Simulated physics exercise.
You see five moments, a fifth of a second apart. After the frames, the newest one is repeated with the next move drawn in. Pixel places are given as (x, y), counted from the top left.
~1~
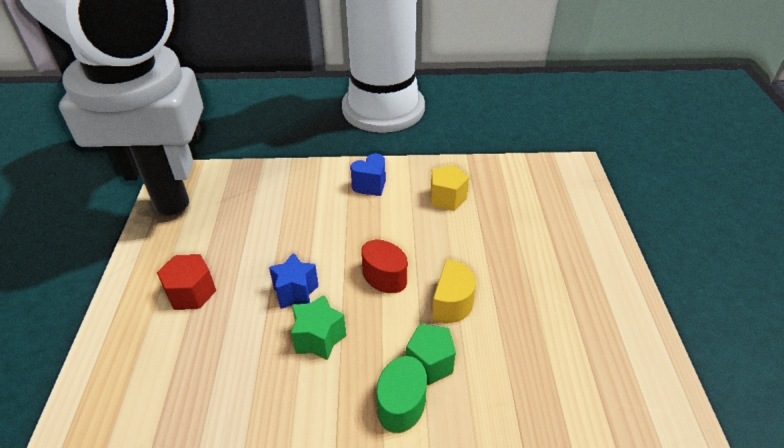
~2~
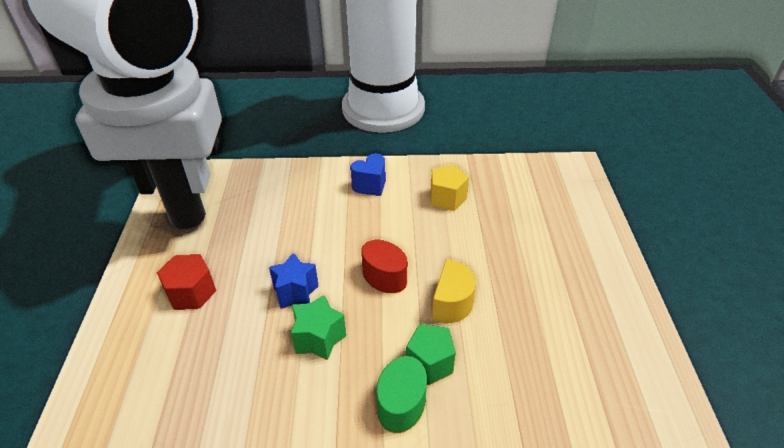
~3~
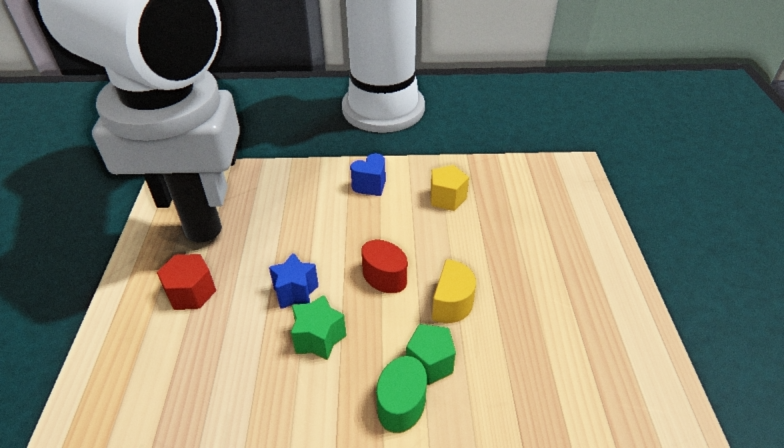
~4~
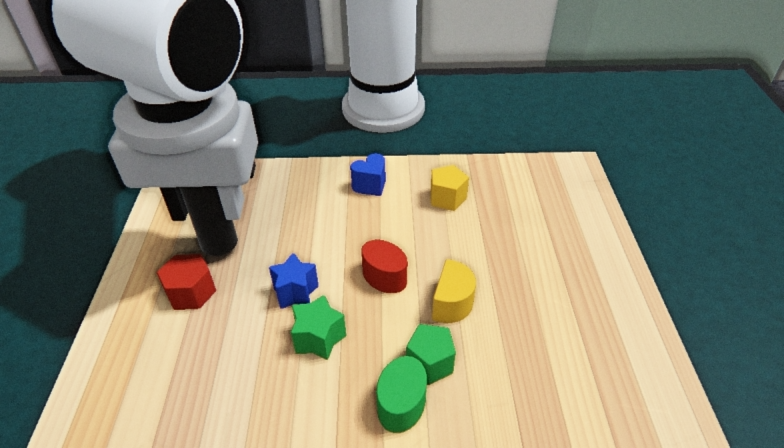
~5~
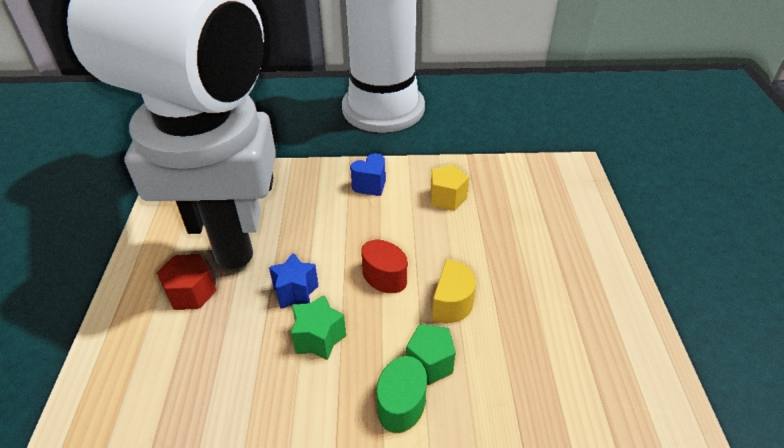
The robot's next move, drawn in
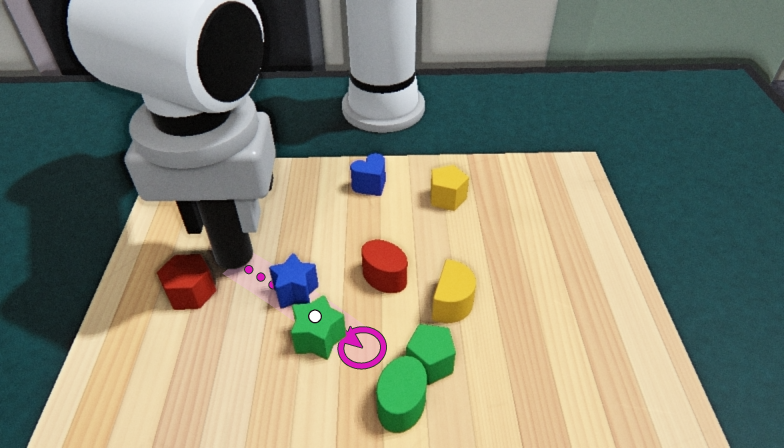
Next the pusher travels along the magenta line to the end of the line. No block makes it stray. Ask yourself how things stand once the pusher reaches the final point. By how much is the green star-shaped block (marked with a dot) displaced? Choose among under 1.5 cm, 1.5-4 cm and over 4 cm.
It moves more than 4 cm.
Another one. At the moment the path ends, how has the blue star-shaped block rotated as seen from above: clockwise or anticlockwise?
It makes a counterclockwise turn.
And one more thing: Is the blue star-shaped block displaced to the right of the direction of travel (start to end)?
Answer: No.
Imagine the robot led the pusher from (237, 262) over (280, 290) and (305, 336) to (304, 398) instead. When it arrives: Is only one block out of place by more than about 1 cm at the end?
That would be a no.
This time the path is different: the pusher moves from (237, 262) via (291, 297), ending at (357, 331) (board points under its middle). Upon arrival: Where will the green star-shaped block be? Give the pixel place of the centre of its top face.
The answer is (341, 343).
The drawn path runs in a line from (237, 262) to (362, 347); the dot is on the green star-shaped block.
On the path given first. One third of the way, pusher at (276, 281); blue star-shaped block at (304, 276), turned 25° anticlockwise.
Two thirds of the way, pusher at (318, 310); blue star-shaped block at (354, 294), turned 50° anticlockwise; green star-shaped block at (329, 332), turned 50° clockwise.
At the end, pusher at (362, 341); red six-sided block not moved; blue star-shaped block at (386, 300), turned 100° anticlockwise; green star-shaped block at (341, 360), turned 120° clockwise.
